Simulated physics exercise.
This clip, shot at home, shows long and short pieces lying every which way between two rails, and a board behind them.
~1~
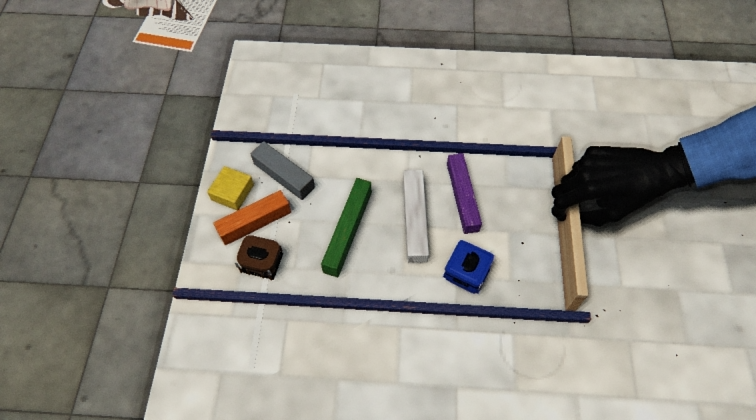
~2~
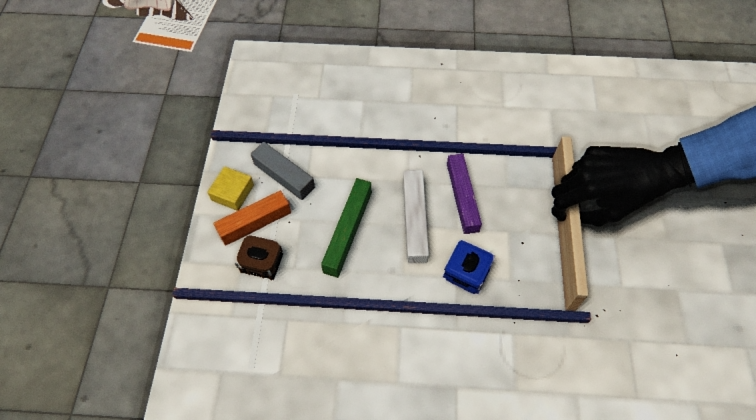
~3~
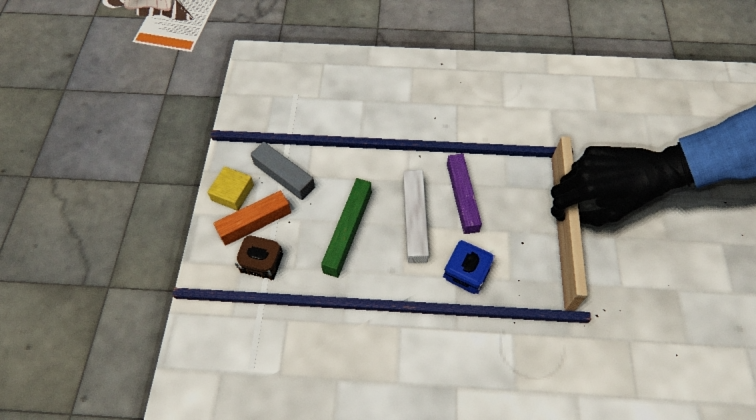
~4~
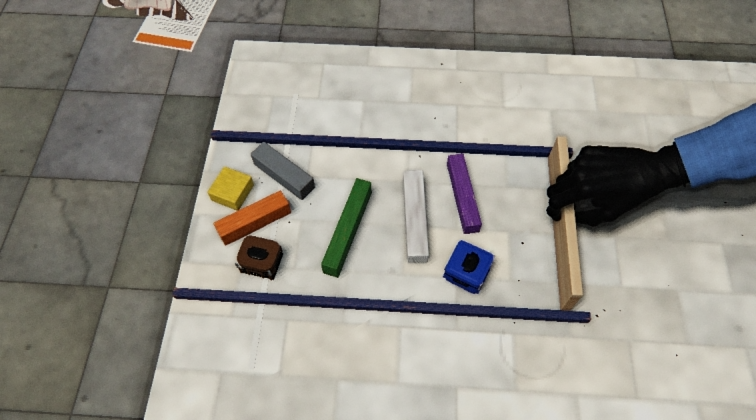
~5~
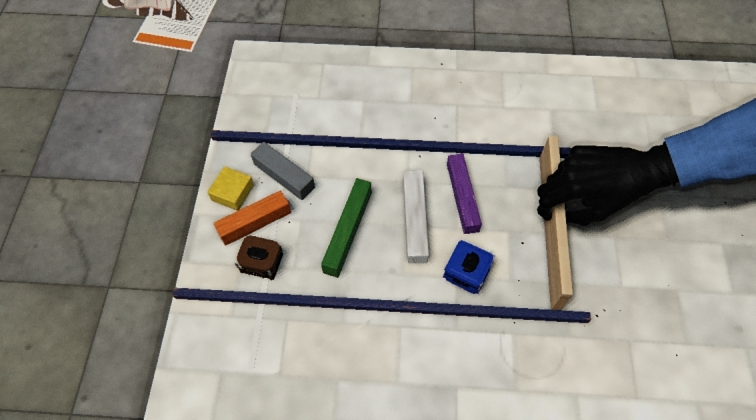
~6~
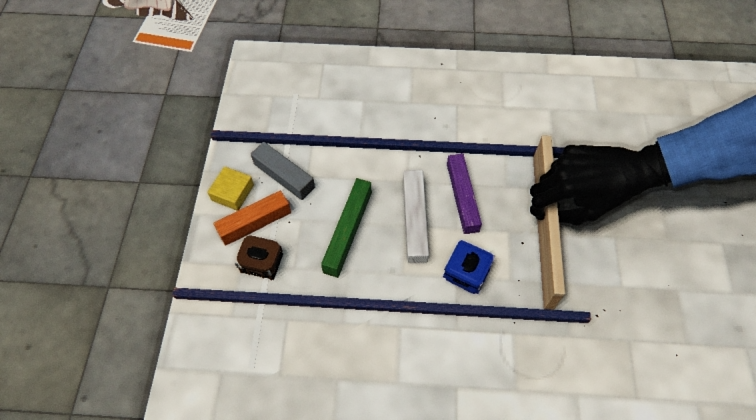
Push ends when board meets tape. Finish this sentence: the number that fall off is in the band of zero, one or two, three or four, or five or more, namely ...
Namely three or four.
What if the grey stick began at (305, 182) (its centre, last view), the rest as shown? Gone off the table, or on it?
Placed there, it does not drop.
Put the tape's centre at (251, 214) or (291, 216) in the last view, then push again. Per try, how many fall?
Respectively 4 and 0.
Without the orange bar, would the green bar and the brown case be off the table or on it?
As for the green bar, it is left in place; as for the brown case, it topples off.
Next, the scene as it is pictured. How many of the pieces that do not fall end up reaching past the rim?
The answer comes to 1.
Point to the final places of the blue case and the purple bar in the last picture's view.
Okay, so first (247, 263), and next (273, 182).
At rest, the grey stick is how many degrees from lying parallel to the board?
Out of line by around 35°.
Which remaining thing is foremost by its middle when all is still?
Answer - the grey stick.
Soon after, none off yet; yellow block at rest near (231, 188); orange bar at rest near (253, 218); brown case at rest near (260, 258).
At rest, the number that fall off is three or four; fallen, brown case, orange bar and yellow block.
